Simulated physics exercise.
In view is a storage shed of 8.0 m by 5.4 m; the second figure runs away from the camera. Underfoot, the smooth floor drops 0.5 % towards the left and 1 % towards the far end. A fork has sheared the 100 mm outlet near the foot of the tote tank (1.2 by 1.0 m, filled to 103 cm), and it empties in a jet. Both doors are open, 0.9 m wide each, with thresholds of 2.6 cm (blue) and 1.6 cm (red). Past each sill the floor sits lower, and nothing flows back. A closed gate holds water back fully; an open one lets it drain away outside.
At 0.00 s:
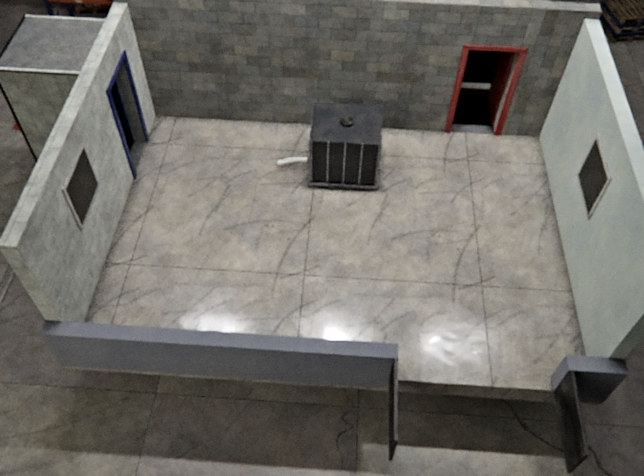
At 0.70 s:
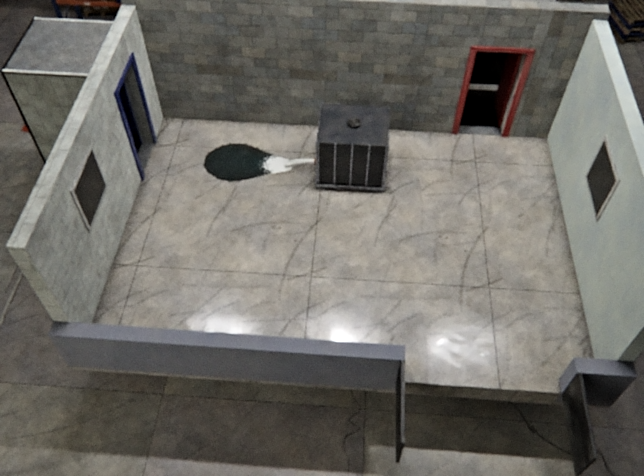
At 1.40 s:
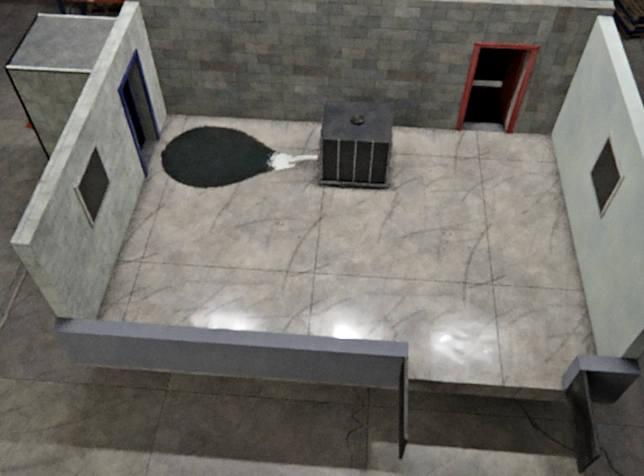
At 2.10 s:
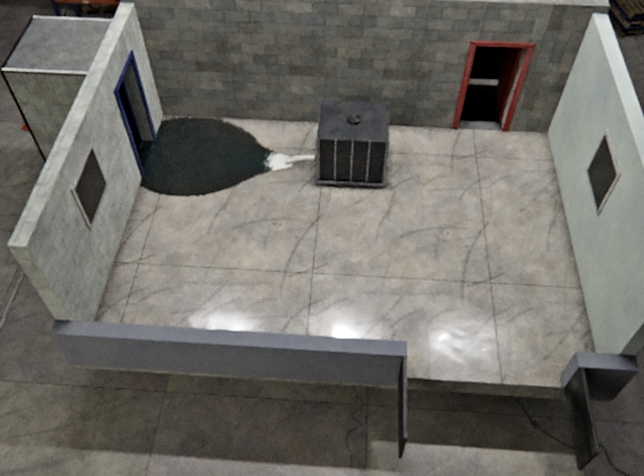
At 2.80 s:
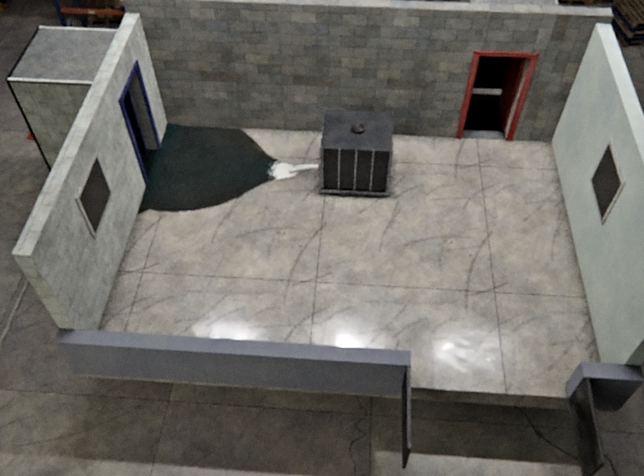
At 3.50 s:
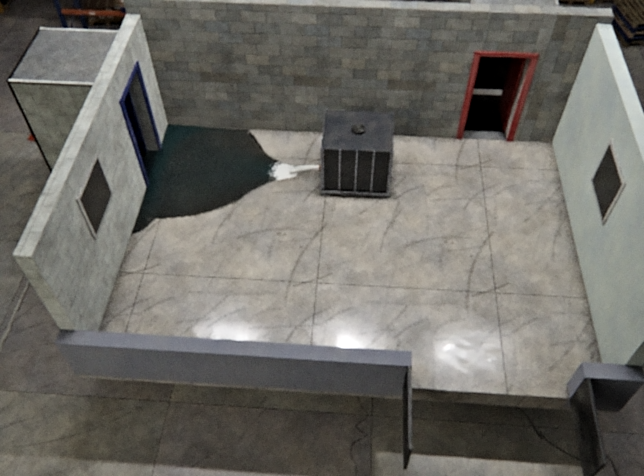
A dark tank jets liquid leftward, and a dark sheet spreads to the left wall.
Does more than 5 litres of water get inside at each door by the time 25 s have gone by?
Blue door: Yes; red door: No.
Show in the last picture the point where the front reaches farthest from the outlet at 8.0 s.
Front tip: Roughly (111, 296) in the last view.
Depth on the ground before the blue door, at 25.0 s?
About 5.5 centimetres.
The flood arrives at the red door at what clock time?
Arrival time, red: 16.5 seconds.
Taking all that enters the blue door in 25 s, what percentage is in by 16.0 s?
By that time around 60 per cent is in.
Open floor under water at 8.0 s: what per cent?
Roughly 20 percent.
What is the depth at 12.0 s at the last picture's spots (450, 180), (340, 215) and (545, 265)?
I'd estimate 0.0, 0.0 and 0.0 centimetres.
After 5.0 s water covers 15 % of the floor and is deepest (6 cm) near (167, 131); blue door 5.3 cm at the sill, 12 L in, red door not reached.
After 8.0 s water covers 20 % of the floor and is deepest (7 cm) near (167, 131); blue door 5.4 cm at the sill, 30 L in, red door not reached.
After 12.0 s water covers 30 % of the floor and is deepest (7 cm) near (176, 132); blue door 5.4 cm at the sill, 51 L in, red door not reached.
After 16.0 s water covers 35 % of the floor and is deepest (6 cm) near (167, 131); blue door 5.4 cm at the sill, 71 L in, red door not reached.
After 25.0 s water covers 50 % of the floor and is deepest (6 cm) near (167, 131); blue door 5.4 cm at the sill, 118 L in, red door 1.4 cm at the sill, 0 L in.
